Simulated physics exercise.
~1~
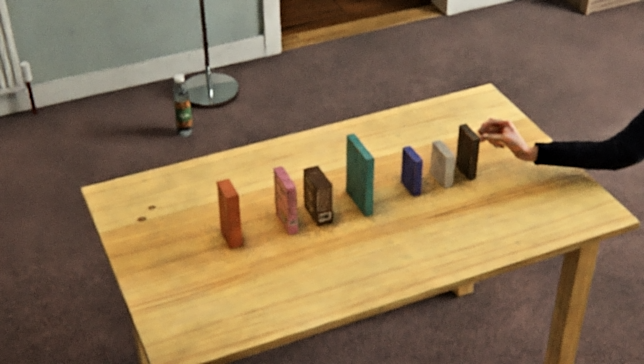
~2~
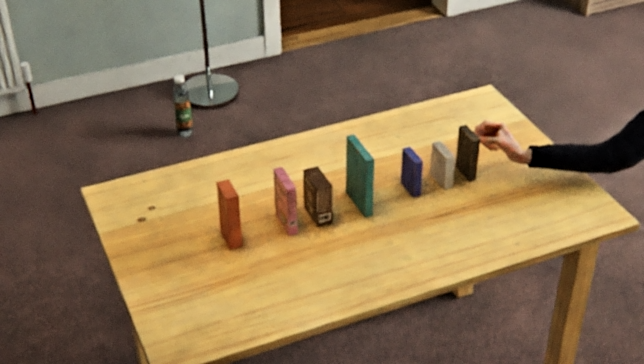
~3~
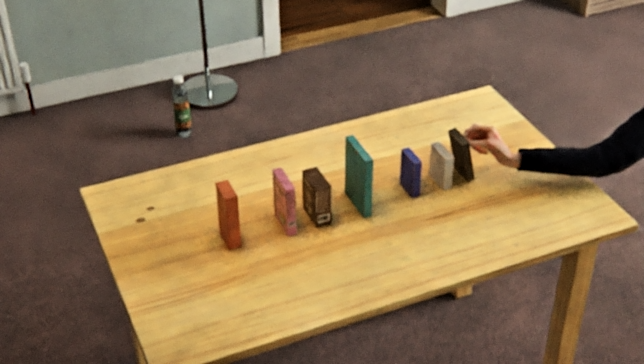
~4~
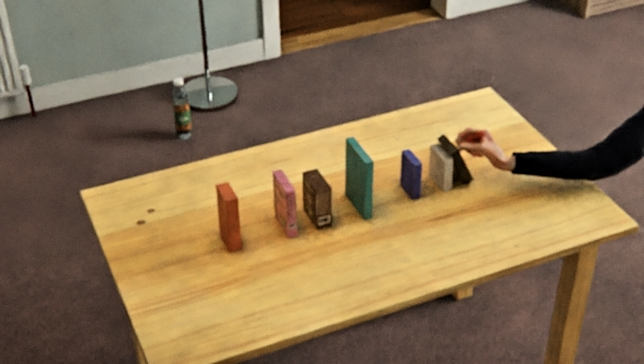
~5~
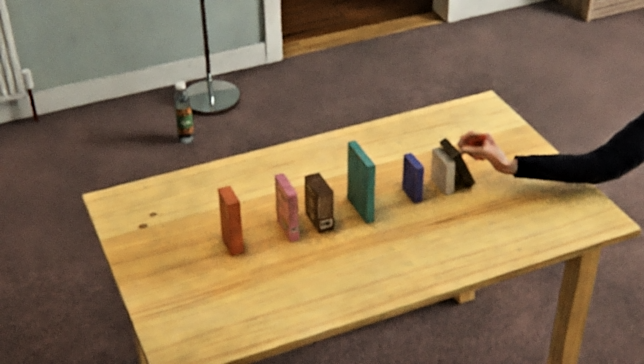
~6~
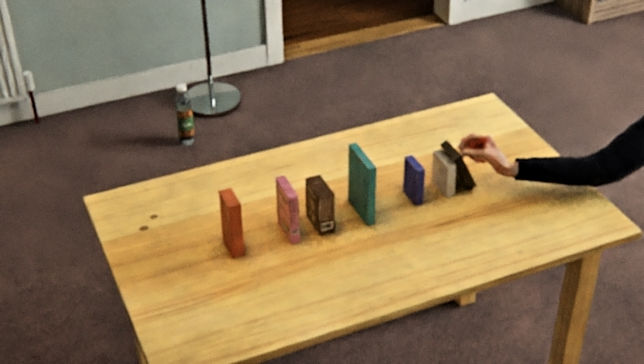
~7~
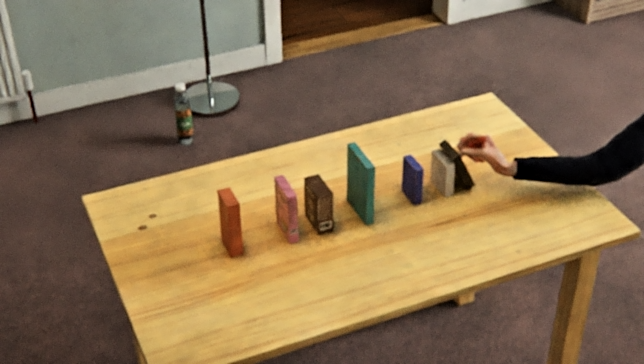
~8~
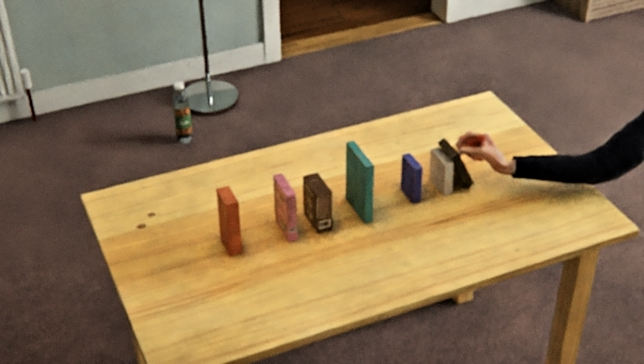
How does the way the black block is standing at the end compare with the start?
At the start the black block stands upright, but at the end it is leaning over to the left.
